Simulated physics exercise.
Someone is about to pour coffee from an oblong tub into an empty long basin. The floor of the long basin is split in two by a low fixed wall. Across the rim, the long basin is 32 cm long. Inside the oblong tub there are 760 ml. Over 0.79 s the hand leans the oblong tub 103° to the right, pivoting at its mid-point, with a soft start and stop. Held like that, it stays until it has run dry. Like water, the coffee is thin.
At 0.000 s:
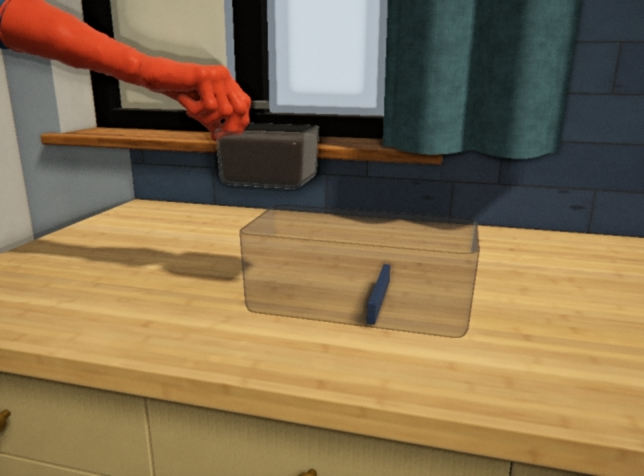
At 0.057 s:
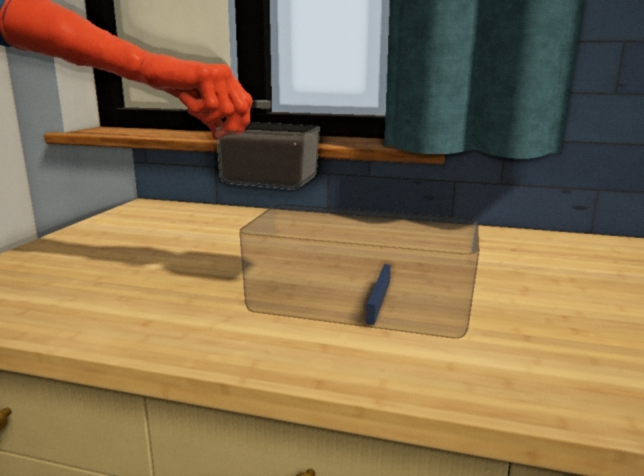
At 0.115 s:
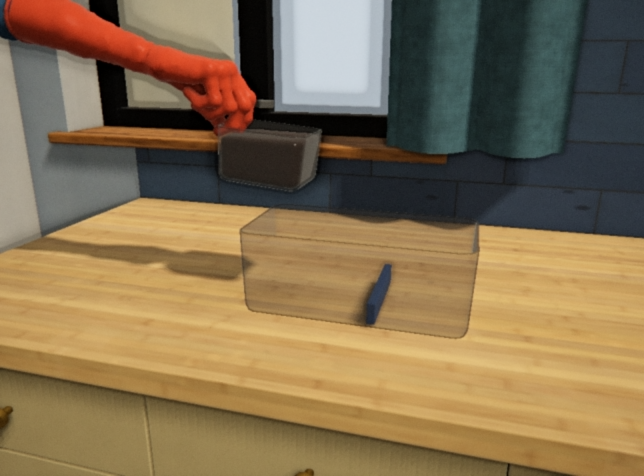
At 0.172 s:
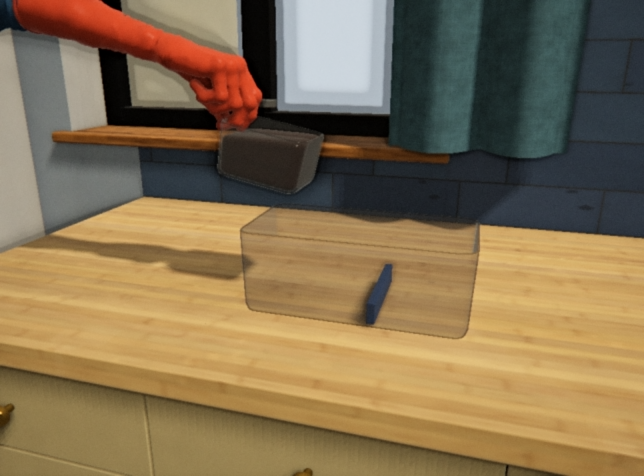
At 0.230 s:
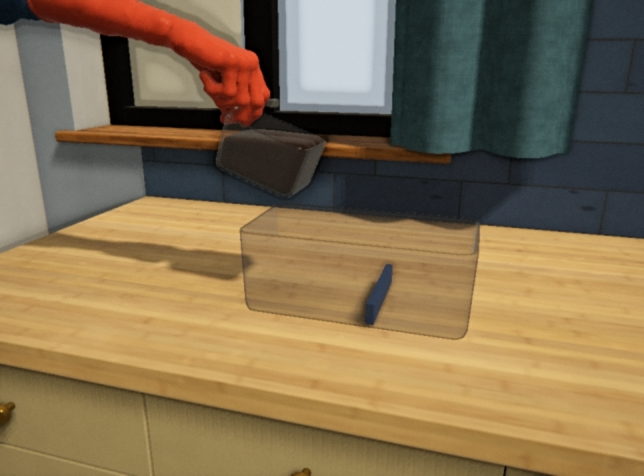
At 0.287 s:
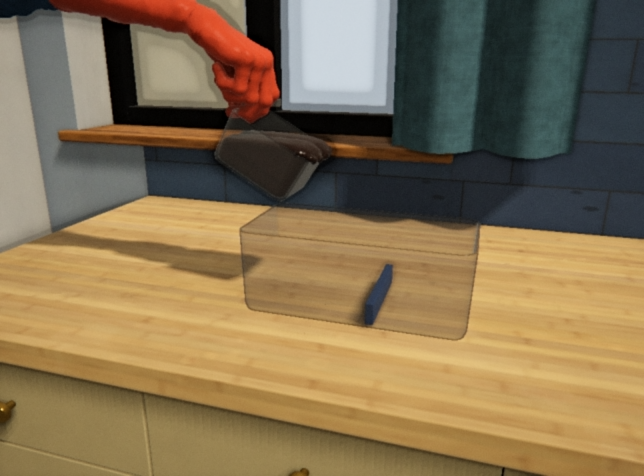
A red hand tilts a small dark tub to the right above a clear basin.
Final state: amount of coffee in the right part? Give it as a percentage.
Approximately 11 %.
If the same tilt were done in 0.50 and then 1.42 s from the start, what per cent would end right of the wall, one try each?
20 then 10 %.
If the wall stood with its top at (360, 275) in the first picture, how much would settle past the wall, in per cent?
Estimate: Close to 40 per cent.
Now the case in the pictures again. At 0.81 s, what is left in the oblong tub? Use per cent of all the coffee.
Close to 6 percent of the total.
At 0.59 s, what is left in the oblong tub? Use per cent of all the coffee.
Some 28 per cent.
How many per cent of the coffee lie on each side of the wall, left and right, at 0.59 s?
Left roughly 42, right roughly 0.
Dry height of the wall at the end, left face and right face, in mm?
Near 10 mm for the left and near 28 mm for the right.
By 0.59 s the tilt is 87° and 29 per cent is still to pour, 43 is left of the wall and 0 right of it.
By 0.81 s the tilt is 103° and 6 per cent is still to pour, 85 is left of the wall and 5 right of it.
By 1.04 s the tilt is 103° and 0 per cent is still to pour, 89 is left of the wall and 10 right of it.
By 1.29 s the tilt is 103° and 0 per cent is still to pour, 89 is left of the wall and 11 right of it.
At rest 88 per cent lies left of the wall, 11 right of it and 1 outside.
